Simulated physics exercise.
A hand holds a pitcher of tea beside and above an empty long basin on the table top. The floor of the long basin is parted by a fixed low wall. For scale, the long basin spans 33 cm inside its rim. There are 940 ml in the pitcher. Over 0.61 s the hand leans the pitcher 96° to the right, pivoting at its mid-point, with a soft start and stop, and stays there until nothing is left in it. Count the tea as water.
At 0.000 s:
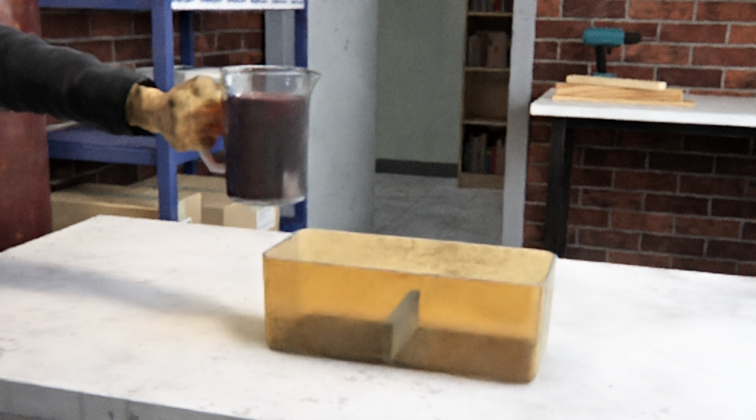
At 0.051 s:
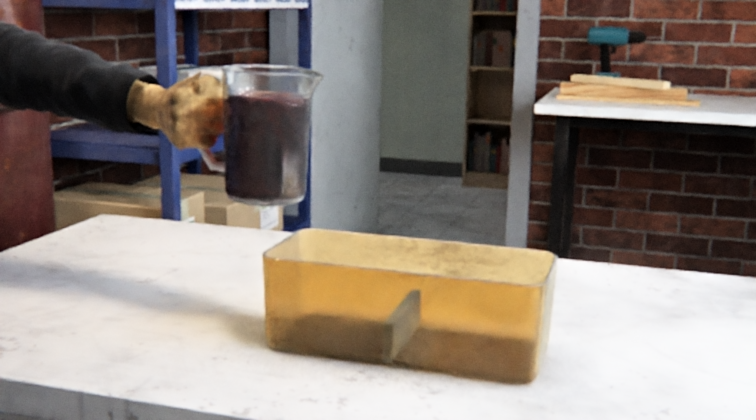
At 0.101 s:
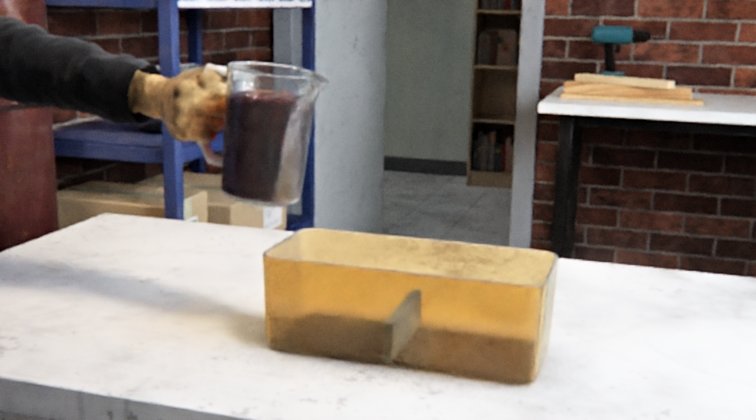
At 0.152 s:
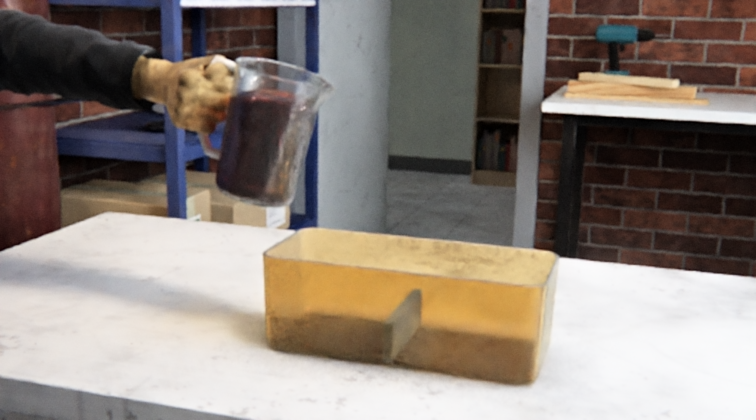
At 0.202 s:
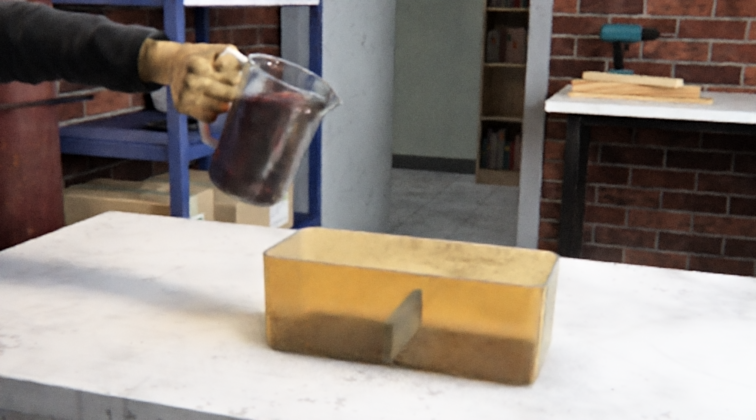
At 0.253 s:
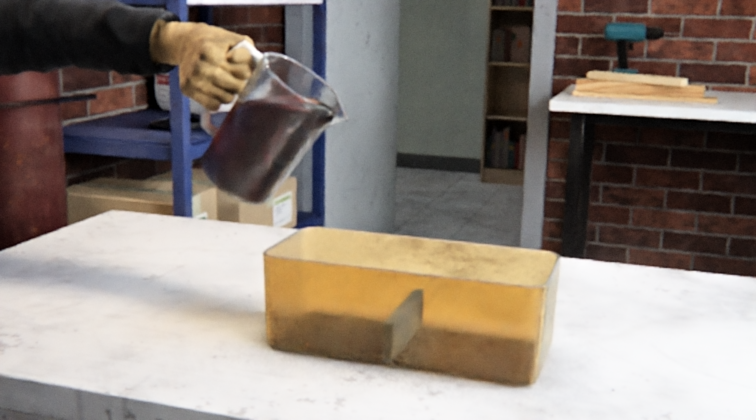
A gloved hand tilts a pitcher of dark tea rightward above a long yellowish basin.
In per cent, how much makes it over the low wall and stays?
The far part has some 18 per cent.
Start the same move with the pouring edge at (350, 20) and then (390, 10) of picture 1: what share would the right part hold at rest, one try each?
In turn about 90 and 90 per cent.
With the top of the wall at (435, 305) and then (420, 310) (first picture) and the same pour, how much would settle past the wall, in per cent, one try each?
In turn about 5 and 10 per cent.
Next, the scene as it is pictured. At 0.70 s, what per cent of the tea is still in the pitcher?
About 36 per cent.
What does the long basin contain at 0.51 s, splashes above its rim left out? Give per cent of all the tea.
About 8 per cent.
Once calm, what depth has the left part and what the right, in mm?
Left about 36 mm, right about 8 mm.
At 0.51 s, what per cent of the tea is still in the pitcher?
About 74 per cent.
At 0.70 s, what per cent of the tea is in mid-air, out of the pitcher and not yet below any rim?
Some 18 per cent.
By 0.51 s the tilt is 90° and 73 per cent is still to pour, 7 is left of the wall and 1 right of it.
By 0.70 s the tilt is 96° and 36 per cent is still to pour, 42 is left of the wall and 4 right of it.
By 0.90 s the tilt is 96° and 14 per cent is still to pour, 59 is left of the wall and 16 right of it.
By 1.11 s the tilt is 96° and 5 per cent is still to pour, 72 is left of the wall and 17 right of it.
At rest 79 per cent lies left of the wall, 18 right of it and 3 outside.
